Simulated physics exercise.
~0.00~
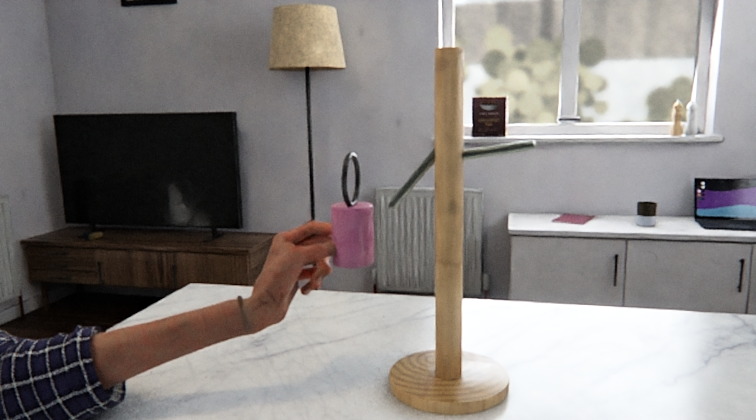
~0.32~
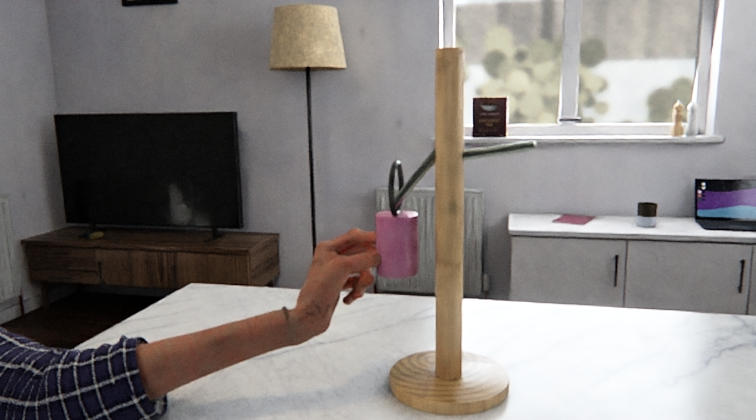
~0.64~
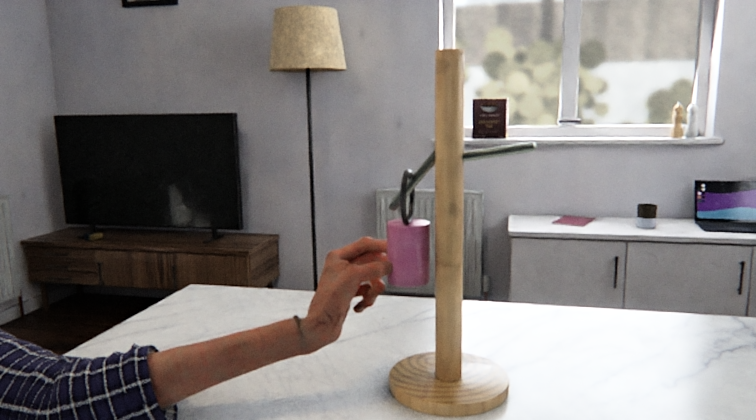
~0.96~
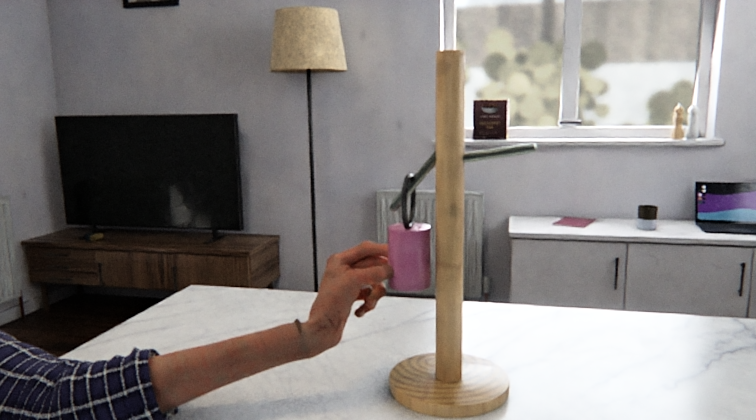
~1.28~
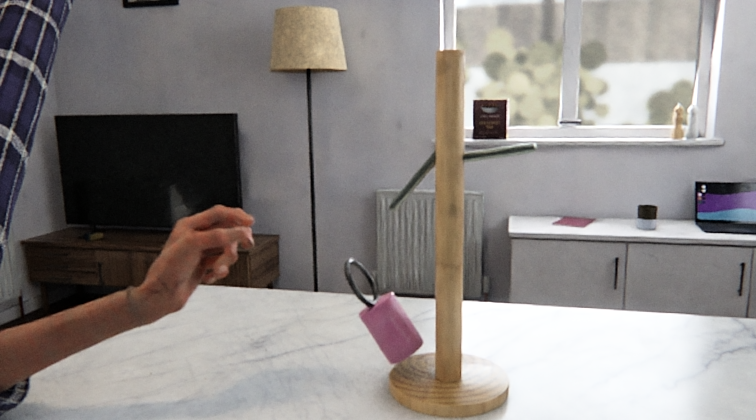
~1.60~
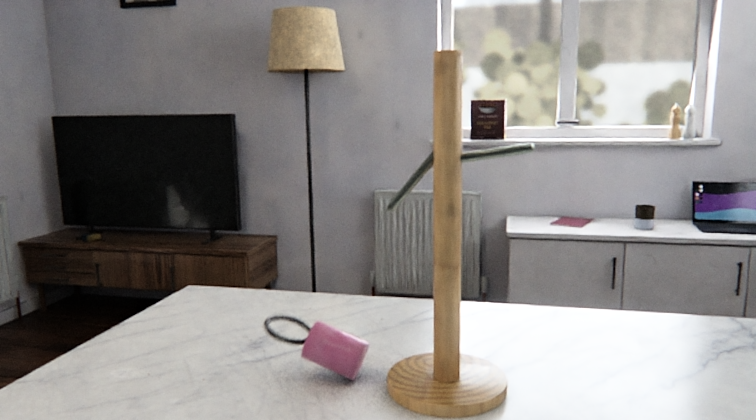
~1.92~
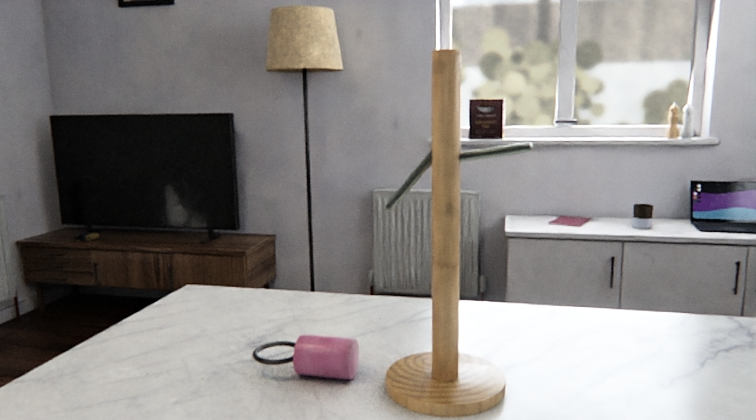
A pink lantern with a dark ring on top was carried right by a hand to a downward-sloping peg on a wooden stand, but once let go it dropped, tipped over and ended up lying on its side on the marble table.
